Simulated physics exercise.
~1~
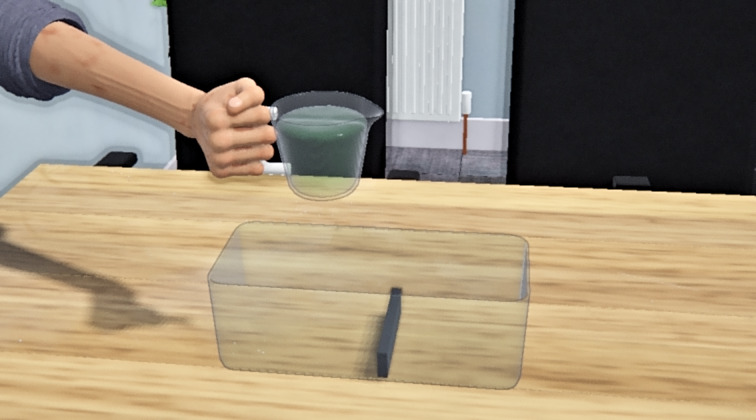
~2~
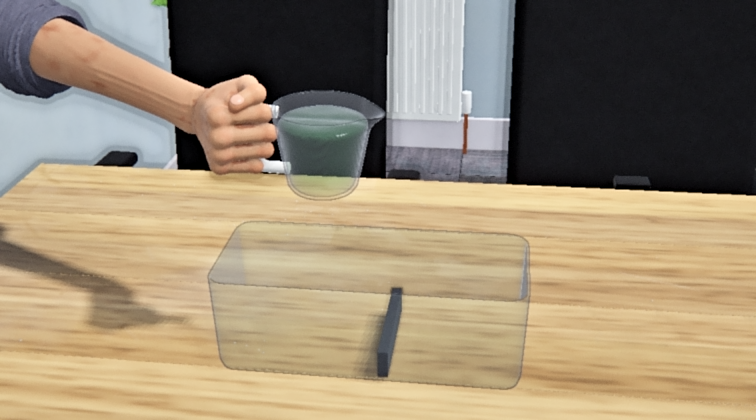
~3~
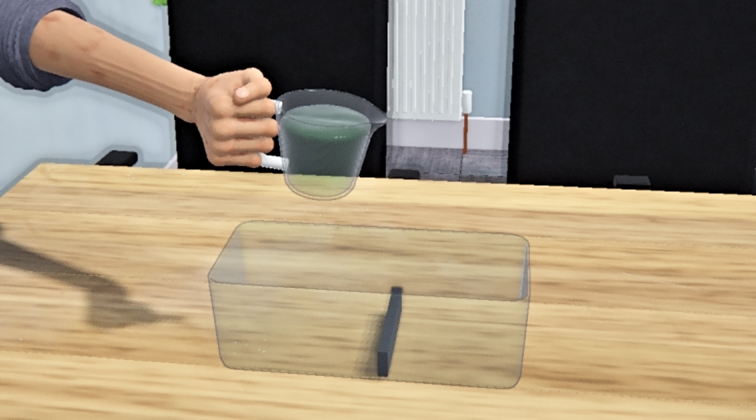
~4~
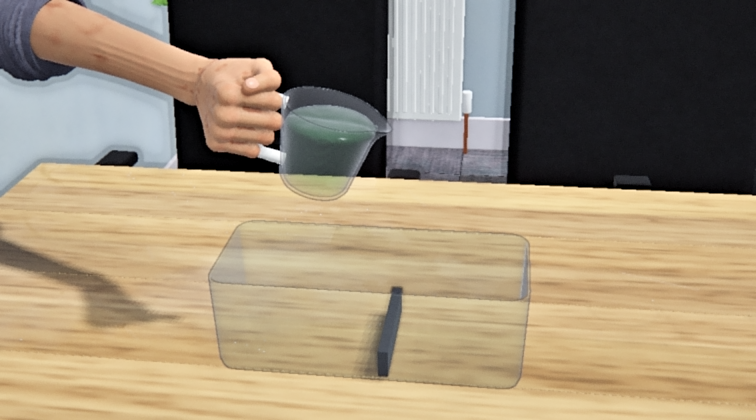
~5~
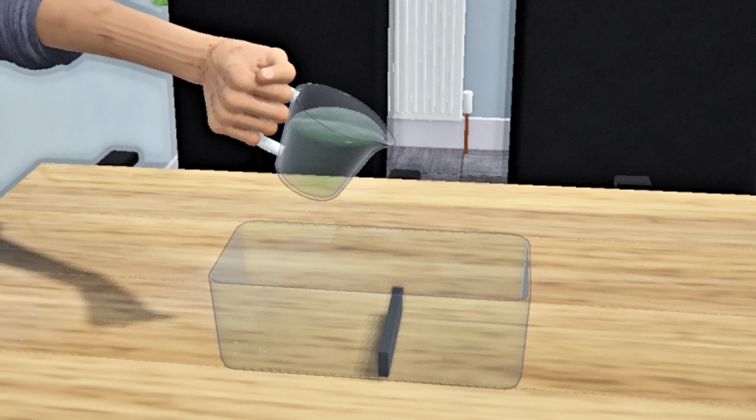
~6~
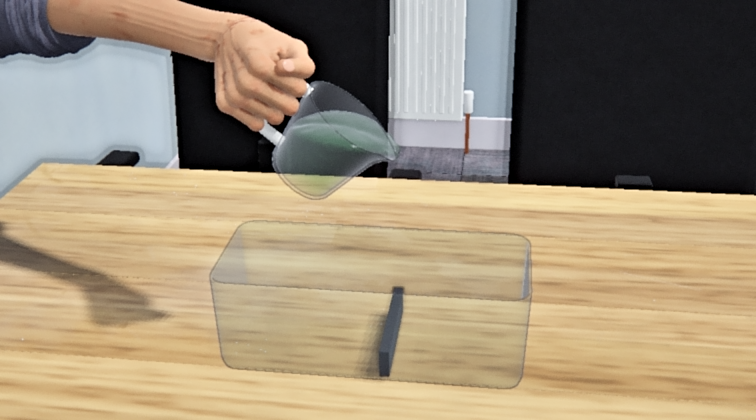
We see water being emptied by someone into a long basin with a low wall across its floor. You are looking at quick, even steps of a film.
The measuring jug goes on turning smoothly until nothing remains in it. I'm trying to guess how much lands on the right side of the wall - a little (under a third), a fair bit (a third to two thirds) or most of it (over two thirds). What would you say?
I would say most of it, over two thirds.
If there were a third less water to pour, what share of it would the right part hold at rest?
I'd put it at some 80 %.
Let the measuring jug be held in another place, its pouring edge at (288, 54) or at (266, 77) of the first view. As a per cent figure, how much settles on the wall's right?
10 %, then 15 %.
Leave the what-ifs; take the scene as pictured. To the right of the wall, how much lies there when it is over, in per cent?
Near 85 in a hundred.
A moment on, the measuring jug is tipped right over and 25 per cent is still to pour, 0 is left of the wall and 46 right of it.
Next, the measuring jug is tipped right over and 1 per cent is still to pour, 12 is left of the wall and 82 right of it.
Then the measuring jug is tipped right over and 0 per cent is still to pour, 14 is left of the wall and 83 right of it.
Later the measuring jug is tipped right over and 0 per cent is still to pour, 14 is left of the wall and 83 right of it.
At rest 14 per cent lies left of the wall, 83 right of it and 3 outside.
